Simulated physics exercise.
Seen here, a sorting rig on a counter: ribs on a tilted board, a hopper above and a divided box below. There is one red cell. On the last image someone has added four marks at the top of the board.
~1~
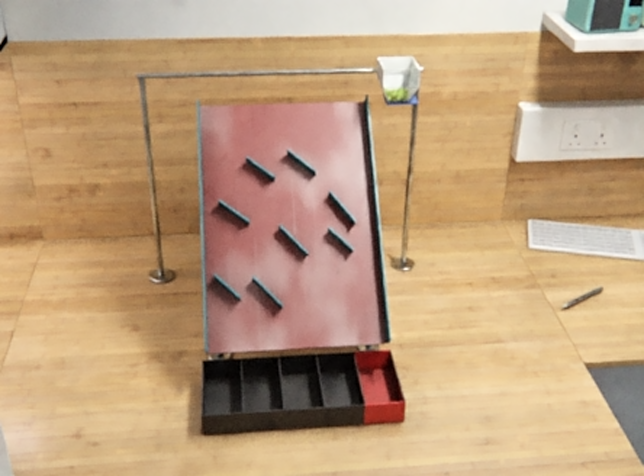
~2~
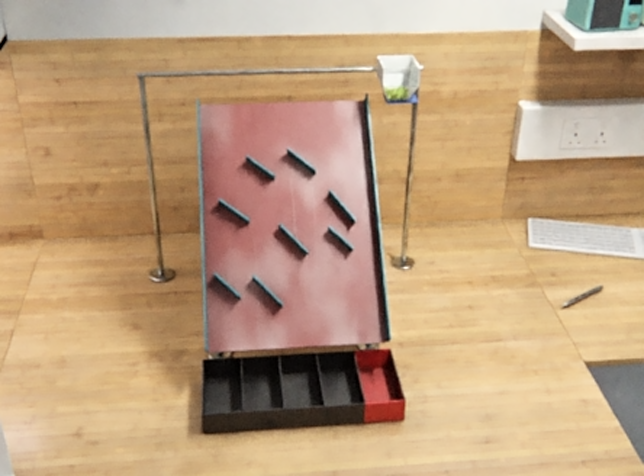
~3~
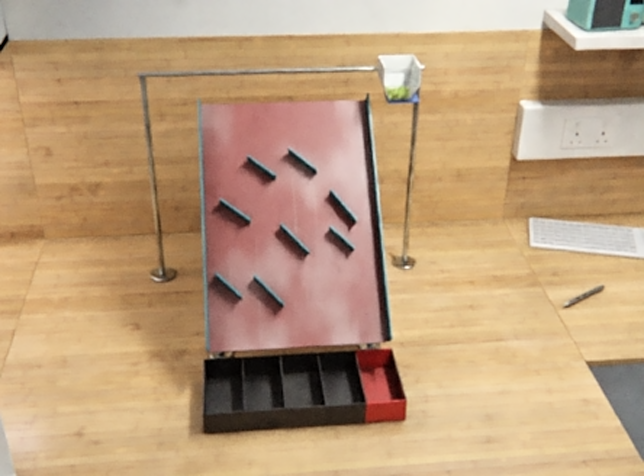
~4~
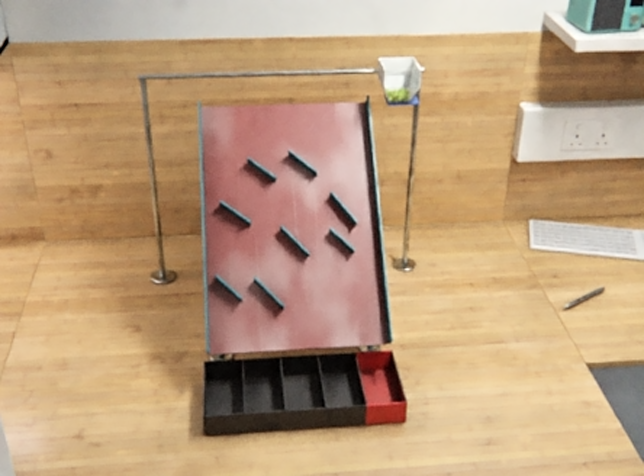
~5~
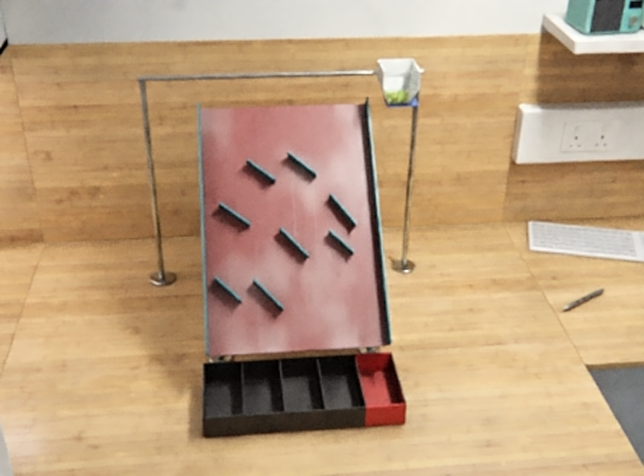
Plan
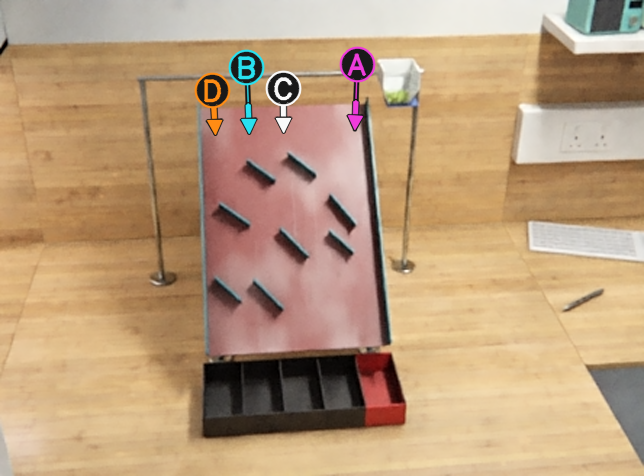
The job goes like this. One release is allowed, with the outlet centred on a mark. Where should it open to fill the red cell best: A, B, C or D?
Choose A.
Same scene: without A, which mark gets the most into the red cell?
That is mark C.
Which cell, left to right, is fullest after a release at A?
The fifth.
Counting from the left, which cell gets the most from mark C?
The fifth.
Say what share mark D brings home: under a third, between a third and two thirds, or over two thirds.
Under a third.
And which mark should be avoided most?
D.
On the marked copy, mark A meets the board at (355, 124); mark B meets the board at (249, 128); mark C meets the board at (283, 127); mark D meets the board at (215, 129).
With A, nearly all in the red cell, a small part in other cells, a stray few outside the box.
With B, about a quarter in the red cell, about two thirds in other cells, a stray few outside the box.
With C, about two thirds in the red cell, about a quarter in other cells, a small part outside the box.
With D, a small part in the red cell, most in other cells, a stray few outside the box.
